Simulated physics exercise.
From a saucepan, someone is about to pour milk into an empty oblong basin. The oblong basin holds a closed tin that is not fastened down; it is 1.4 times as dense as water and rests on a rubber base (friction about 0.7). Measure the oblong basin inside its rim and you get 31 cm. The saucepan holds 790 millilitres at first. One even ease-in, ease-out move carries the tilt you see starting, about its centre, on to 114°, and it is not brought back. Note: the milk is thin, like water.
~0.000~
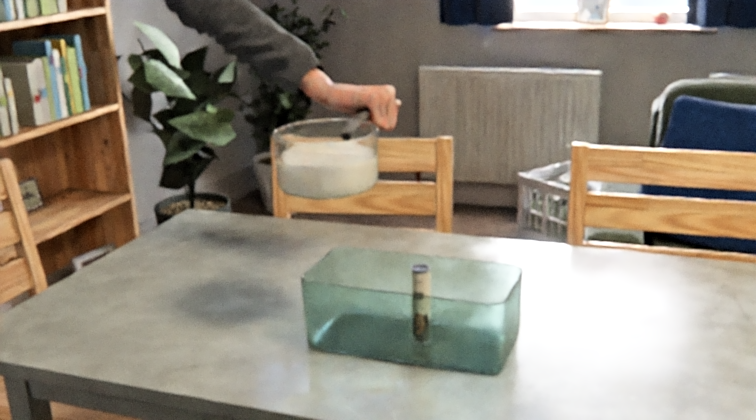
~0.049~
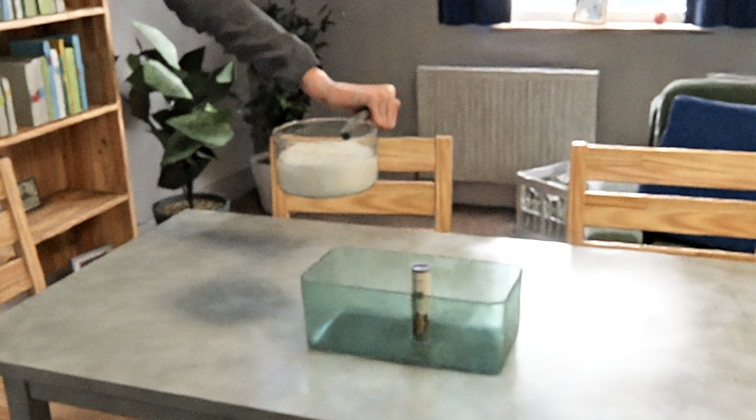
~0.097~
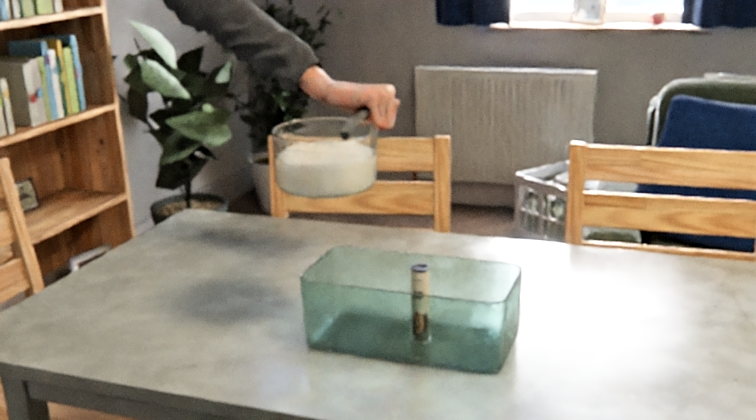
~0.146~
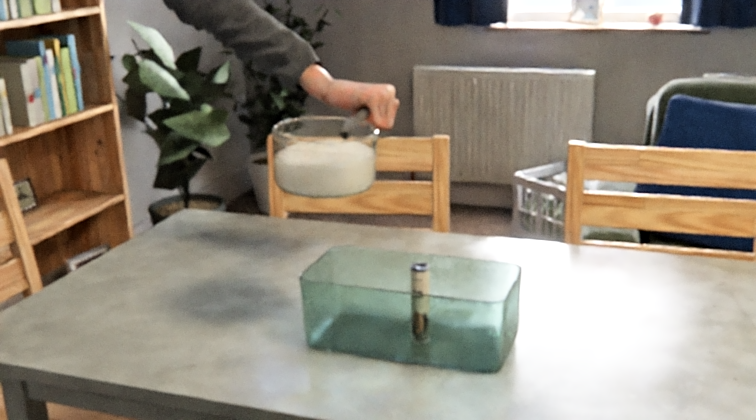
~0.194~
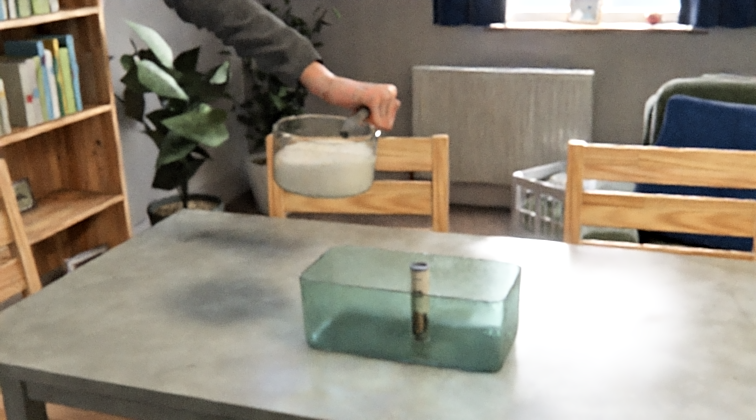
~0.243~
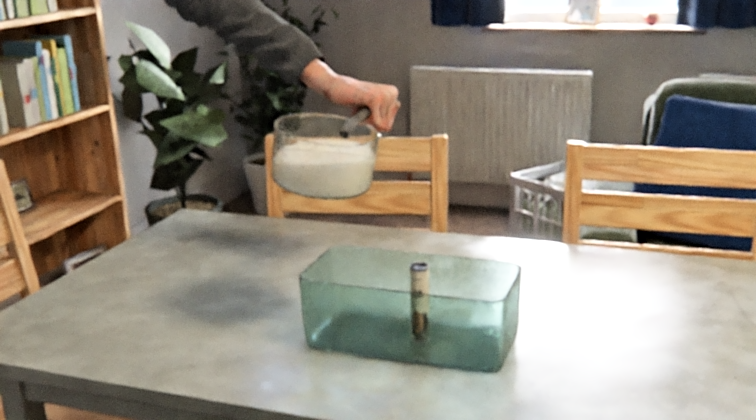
In a room with a bookshelf, leafy plants and wooden chairs, a hand holds a clear pan of white liquid above a grey table, where a small upright cylinder stands inside an empty green oblong basin. The hand stays nearly in place as the pan tilts very slightly, the liquid remaining inside.
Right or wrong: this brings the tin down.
Wrong, the tin stays up.
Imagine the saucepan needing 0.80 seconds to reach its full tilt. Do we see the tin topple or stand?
Well, the tin simply tips.
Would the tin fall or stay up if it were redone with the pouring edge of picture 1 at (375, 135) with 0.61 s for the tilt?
After that, the tin overturns.
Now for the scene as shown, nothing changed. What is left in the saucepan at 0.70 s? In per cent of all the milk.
Around 70 percent.
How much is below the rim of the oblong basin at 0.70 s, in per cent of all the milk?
About 3%.
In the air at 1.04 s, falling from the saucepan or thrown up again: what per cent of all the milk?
Some 16 % is up in the air.
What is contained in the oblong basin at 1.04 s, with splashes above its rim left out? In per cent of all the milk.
About 72 per cent.
By 0.70 s the tilt is 66° and 71 per cent is still to pour; the tin stands where it began.
By 1.04 s the tilt is 105° and 12 per cent is still to pour; the tin stands where it began.
By 1.40 s the tilt is 114° and 0 per cent is still to pour; the tin stands where it began.
By 1.78 s the tilt is 114° and 0 per cent is still to pour; the tin stands where it began.
At rest the tin stands where it began.
